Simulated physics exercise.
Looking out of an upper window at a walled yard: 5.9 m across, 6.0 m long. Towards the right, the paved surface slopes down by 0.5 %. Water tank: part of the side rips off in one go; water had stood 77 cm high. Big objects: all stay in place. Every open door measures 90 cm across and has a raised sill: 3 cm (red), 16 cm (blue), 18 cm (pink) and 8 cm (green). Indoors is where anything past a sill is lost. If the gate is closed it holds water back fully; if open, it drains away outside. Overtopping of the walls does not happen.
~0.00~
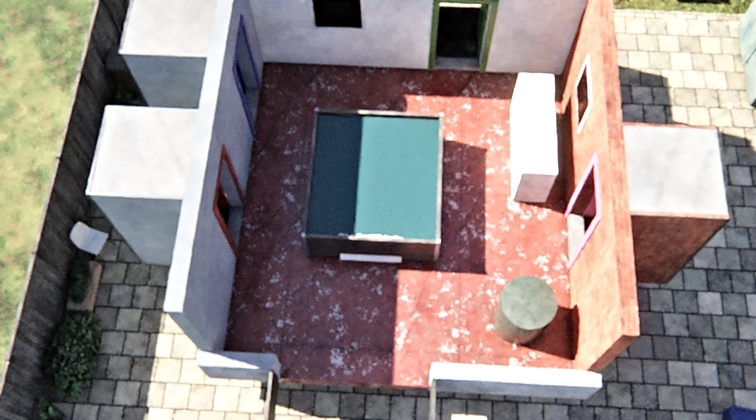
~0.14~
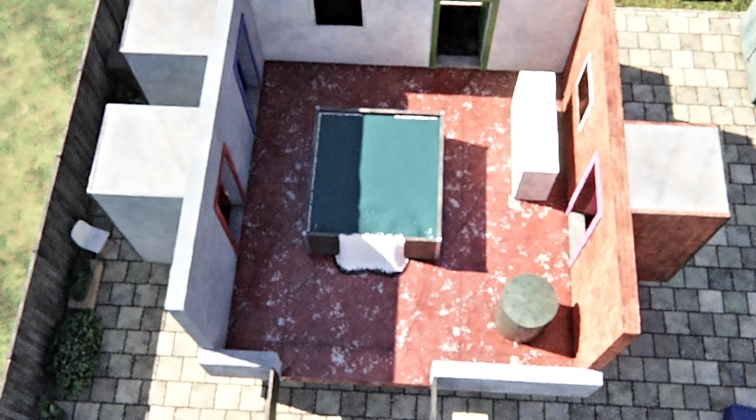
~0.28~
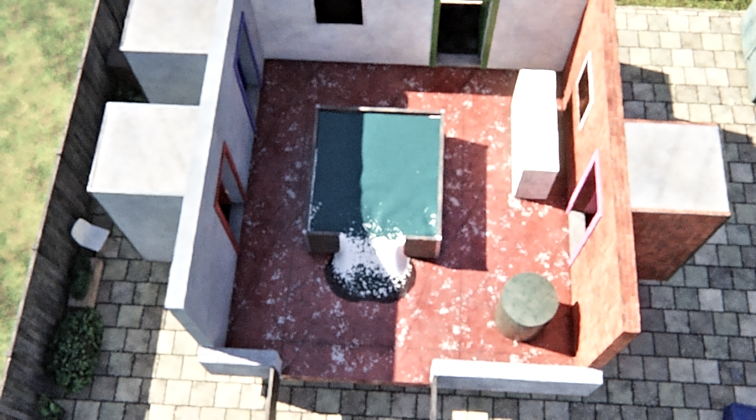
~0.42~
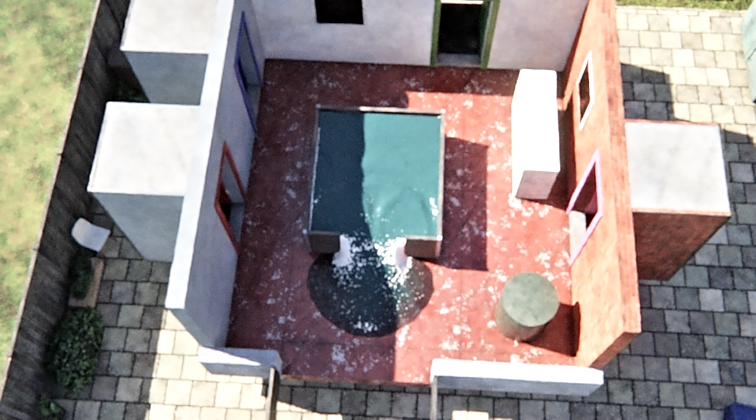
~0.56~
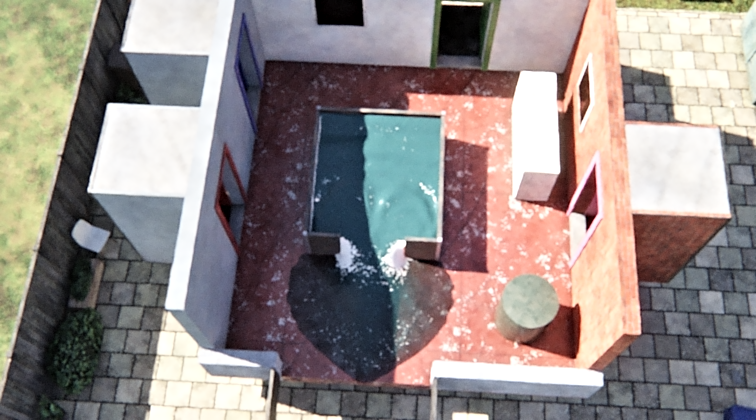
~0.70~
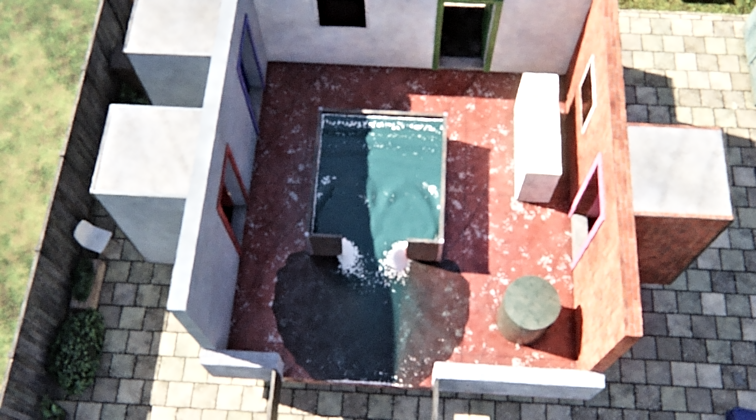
In a walled yard with a blotchy red floor, a strip of the water tank's near side tore away, and water gushed through the gap, foaming white, then spread in a widening dark pool toward the near wall.
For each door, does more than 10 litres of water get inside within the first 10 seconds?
Door by door: The red door, no; the blue door, no; the pink door, no; the green door, no.
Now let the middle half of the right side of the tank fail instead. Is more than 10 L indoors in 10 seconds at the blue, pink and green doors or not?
Door by door - blue: Within bounds, pink: Out of bounds, green: Out of bounds.
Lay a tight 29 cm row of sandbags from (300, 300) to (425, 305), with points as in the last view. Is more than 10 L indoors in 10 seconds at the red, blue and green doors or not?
Door by door: Red limit exceeded, blue limit kept, green limit kept.
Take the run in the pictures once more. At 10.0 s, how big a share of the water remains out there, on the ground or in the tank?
Close to 42 in a hundred remains.
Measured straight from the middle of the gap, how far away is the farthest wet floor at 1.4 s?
Around 3.4 metres.
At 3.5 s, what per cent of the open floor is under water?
Roughly 45 % of the floor is wet.
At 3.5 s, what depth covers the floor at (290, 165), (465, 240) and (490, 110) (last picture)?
Around 0 cm, 0 cm and 0 cm.
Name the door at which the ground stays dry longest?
Last: Green.
After 1.4 s water covers 25 % of the floor and is deepest (44 cm) near (372, 267); red door not reached, blue door not reached, pink door not reached, green door not reached.
After 2.2 s water covers 30 % of the floor and is deepest (34 cm) near (372, 267); red door not reached, blue door not reached, pink door not reached, green door not reached.
After 3.5 s water covers 45 % of the floor and is deepest (26 cm) near (372, 267); red door 3 cm at the sill, 0 L in, blue door not reached, pink door 3 cm at the sill, 0 L in, green door not reached.
After 6.0 s water covers 70 % of the floor and is deepest (16 cm) near (372, 267); red door 2 cm at the sill, 0 L in, blue door 3 cm at the sill, 0 L in, pink door 3 cm at the sill, 0 L in, green door not reached.
After 10.0 s water covers 95 % of the floor and is deepest (10 cm) near (372, 267); red door 2 cm at the sill, 0 L in, blue door 4 cm at the sill, 0 L in, pink door 3 cm at the sill, 0 L in, green door 4 cm at the sill, 0 L in.
